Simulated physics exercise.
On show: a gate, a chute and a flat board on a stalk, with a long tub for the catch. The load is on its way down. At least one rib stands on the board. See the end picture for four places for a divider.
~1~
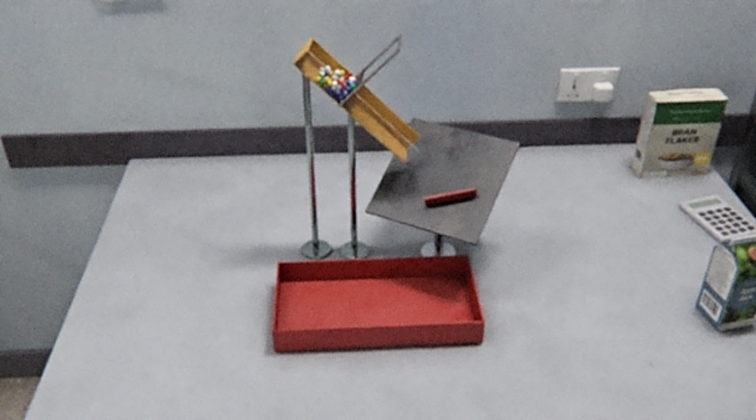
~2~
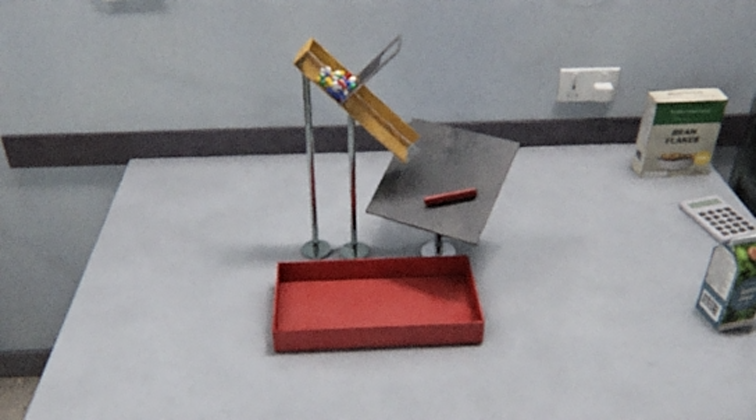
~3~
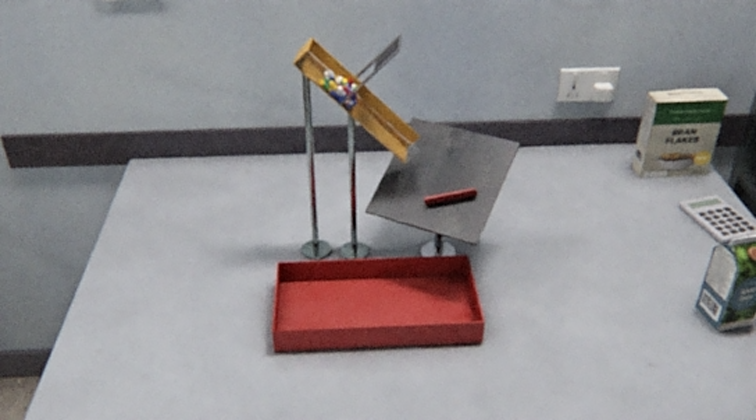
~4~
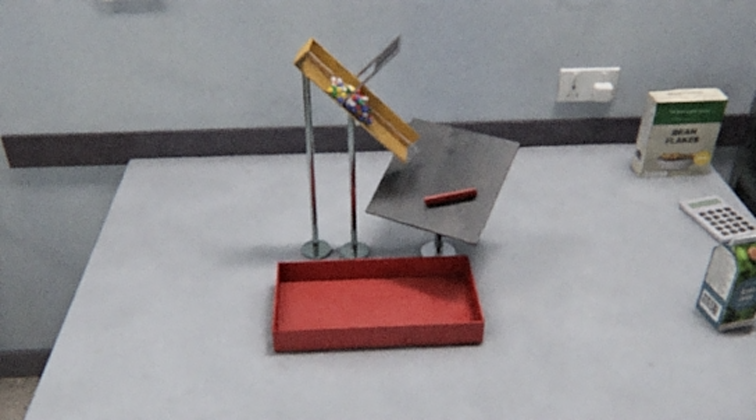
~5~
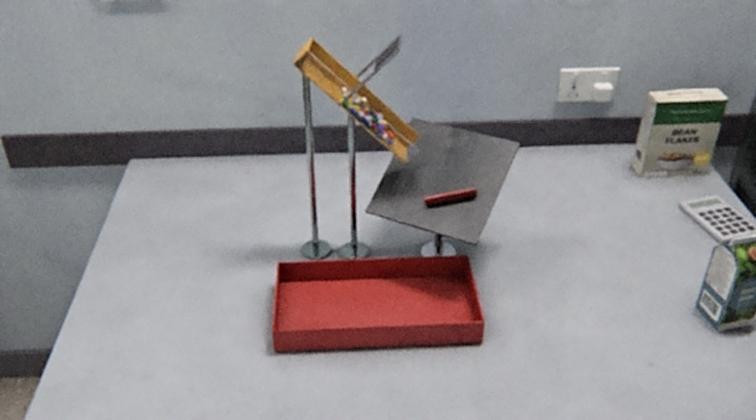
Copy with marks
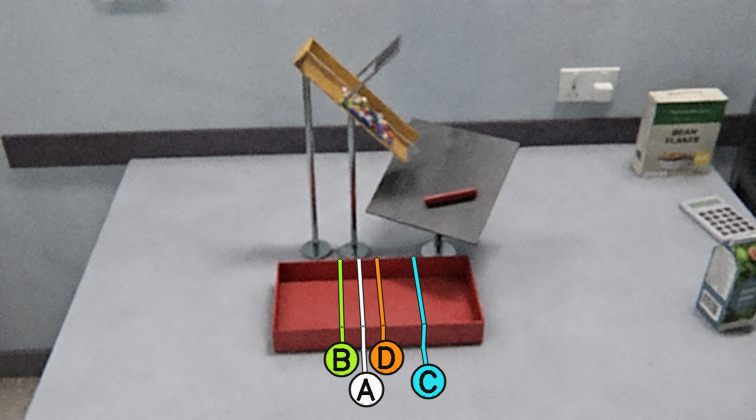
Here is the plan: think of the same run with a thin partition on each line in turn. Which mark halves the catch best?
Line D.
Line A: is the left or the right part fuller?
The right side.
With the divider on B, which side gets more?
Right.
On the marked copy, line A crosses the front rim at (363, 327); line B crosses the front rim at (342, 328); line C crosses the front rim at (424, 324); line D crosses the front rim at (383, 326).
If A is chosen, of what is caught, a small part on the left of the divider, most on the right.
If B is chosen, of what is caught, about a quarter on the left of the divider, most on the right.
If C is chosen, of what is caught, nearly all on the left of the divider, a small part on the right.
If D is chosen, of what is caught, about two thirds on the left of the divider, about a third on the right.
